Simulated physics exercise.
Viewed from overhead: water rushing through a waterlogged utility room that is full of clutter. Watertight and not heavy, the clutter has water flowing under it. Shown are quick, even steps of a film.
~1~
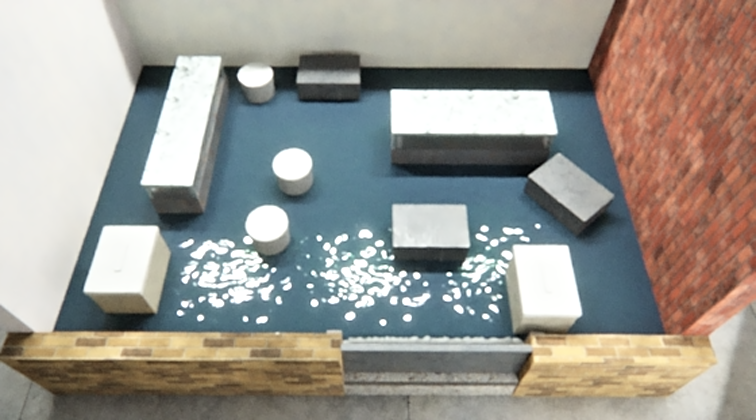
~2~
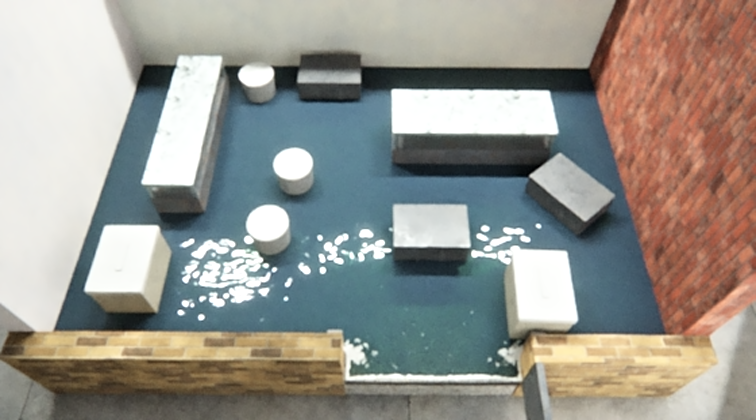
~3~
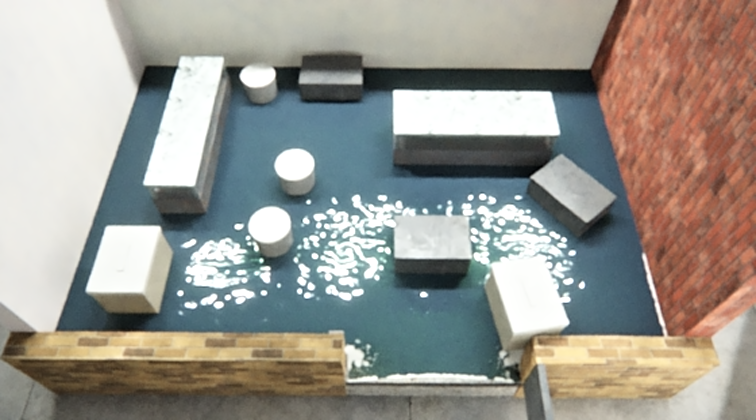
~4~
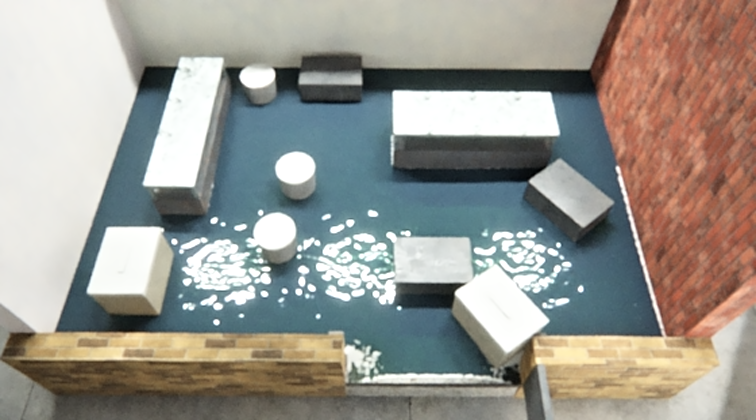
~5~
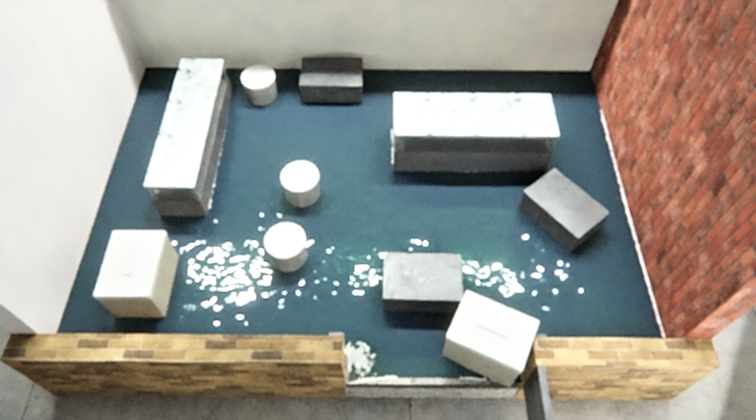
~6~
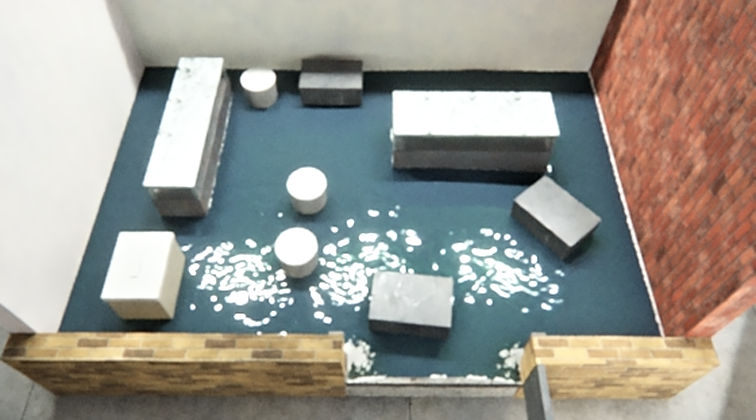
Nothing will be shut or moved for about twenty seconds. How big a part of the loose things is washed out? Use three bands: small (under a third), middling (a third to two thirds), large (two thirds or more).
Large.
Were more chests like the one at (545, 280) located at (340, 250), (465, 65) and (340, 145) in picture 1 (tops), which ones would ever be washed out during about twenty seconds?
Result, in sequence: Ends up outside; never gets out; ends up outside.
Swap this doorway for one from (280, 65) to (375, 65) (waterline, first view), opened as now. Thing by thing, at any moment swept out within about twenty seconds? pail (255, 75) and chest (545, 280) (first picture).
In turn: Escapes, never escapes.
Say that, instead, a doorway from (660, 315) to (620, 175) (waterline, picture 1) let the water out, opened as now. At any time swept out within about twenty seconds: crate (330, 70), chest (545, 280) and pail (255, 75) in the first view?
Answer, item by item: Not lost, lost, not lost.
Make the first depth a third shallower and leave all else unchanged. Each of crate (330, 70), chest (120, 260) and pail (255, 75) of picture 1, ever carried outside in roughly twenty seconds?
Object by object: Trapped; carried off; trapped.
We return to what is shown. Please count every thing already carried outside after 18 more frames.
5.
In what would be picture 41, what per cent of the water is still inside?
38 %.
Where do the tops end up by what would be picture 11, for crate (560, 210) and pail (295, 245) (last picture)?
Roughly (541, 248), then (391, 313).
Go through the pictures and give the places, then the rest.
A crate at (430, 225), afloat; a pail at (267, 223) floats; 0 of 8 have shifted, in the first picture.
A crate at (431, 225) floats; a pail at (267, 223) floats; 0 of 8 have shifted, in the second picture.
A crate at (432, 236) floats, close to its start; a pail at (270, 224) floats; 2 of 8 have shifted, in the third picture.
A crate at (433, 259), afloat, close to its start; a pail at (275, 231), afloat, close to its start; 3 of 8 have shifted, in the fourth picture.
A crate at (423, 276) floats, a stride from its start; a pail at (285, 240) floats, close to its start; 5 of 8 have shifted, in the fifth picture.
A crate at (412, 298), afloat, a stride from its start; a pail at (296, 246) floats, close to its start; 6 of 8 have shifted, in the sixth picture.
A moment on, 2 of 8 are out; 6 afloat.
Next, 5 of 8 are out; 3 afloat.
Later, 6 of 8 are out; 2 afloat.
In the end, 6 of 8 are out; 1 afloat.
